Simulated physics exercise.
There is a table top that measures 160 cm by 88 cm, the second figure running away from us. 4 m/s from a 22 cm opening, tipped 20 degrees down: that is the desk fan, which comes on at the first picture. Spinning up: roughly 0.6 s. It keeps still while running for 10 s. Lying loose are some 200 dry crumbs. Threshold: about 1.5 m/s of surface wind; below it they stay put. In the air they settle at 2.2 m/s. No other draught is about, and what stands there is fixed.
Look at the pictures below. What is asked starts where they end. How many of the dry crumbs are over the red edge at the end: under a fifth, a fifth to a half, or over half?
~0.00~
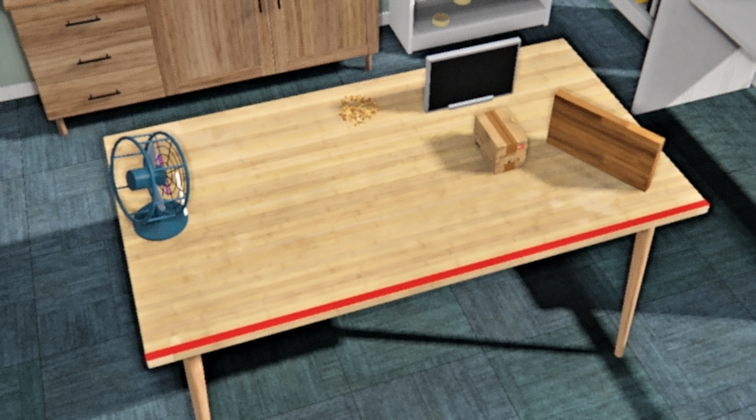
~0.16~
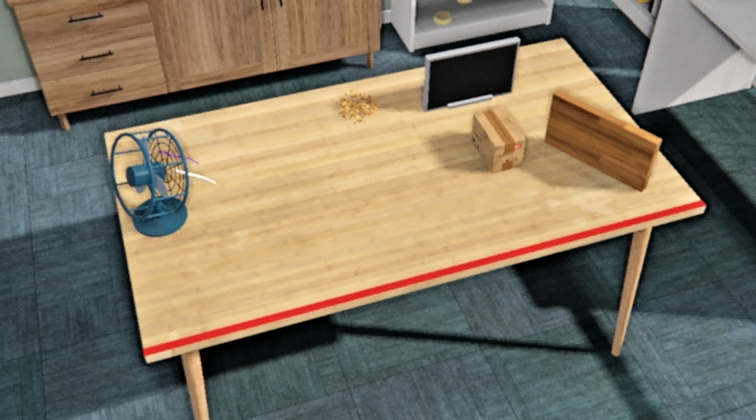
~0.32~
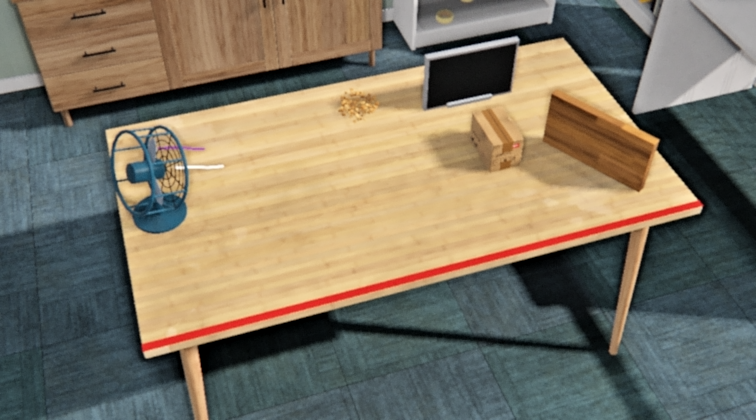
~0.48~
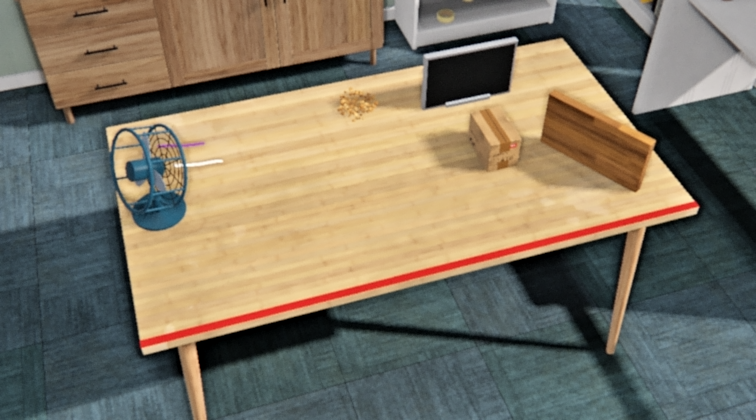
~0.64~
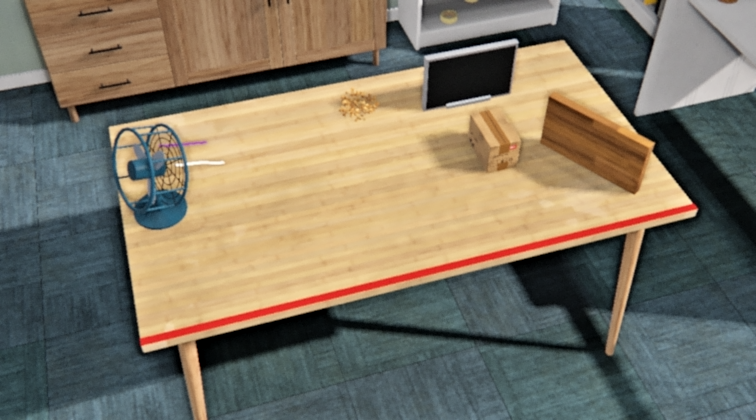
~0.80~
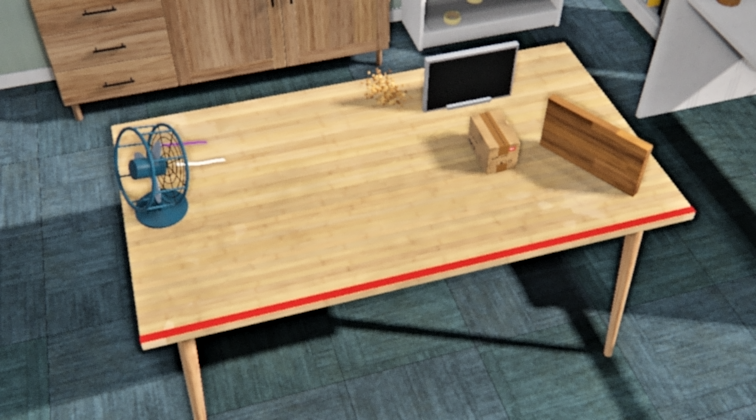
Looks like fewer than one in five will finish beyond that edge.
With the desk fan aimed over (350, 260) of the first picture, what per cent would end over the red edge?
Then about 0 per cent.
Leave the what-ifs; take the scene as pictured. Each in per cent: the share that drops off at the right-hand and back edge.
Roughly 0 per cent at the right-hand edge and 100 per cent at the back edge.
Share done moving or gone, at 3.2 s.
Roughly 100 % of them.
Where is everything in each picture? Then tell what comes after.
The middle of the dry crumbs is near (359, 108), none has stirred yet and the mouth of the desk fan is at (149, 177), in the first picture.
The middle of the dry crumbs is near (359, 106), none has stirred yet and the red edge is centred on (448, 275), in the second picture.
The middle of the dry crumbs is near (358, 104), none has stirred yet, the top of a laptop is at (473, 47) and the top of a box is at (498, 125), in the third picture.
The middle of the dry crumbs is near (357, 103) and none has stirred yet, in the fourth picture.
The middle of the dry crumbs is near (359, 104) and none has stirred yet, in the fifth picture.
The middle of the dry crumbs is near (386, 91), the farthest in sight from the desk fan is at (390, 71) and all have left their places, in the sixth picture.
After 2.0 s the count stands so, 0 % are over the red edge.
After 3.2 s the count stands so, 0 % are over the red edge.
After 5.5 s the count stands so, 0 % are over the red edge.
After 10.0 s, at the end, 0 % are over the red edge.
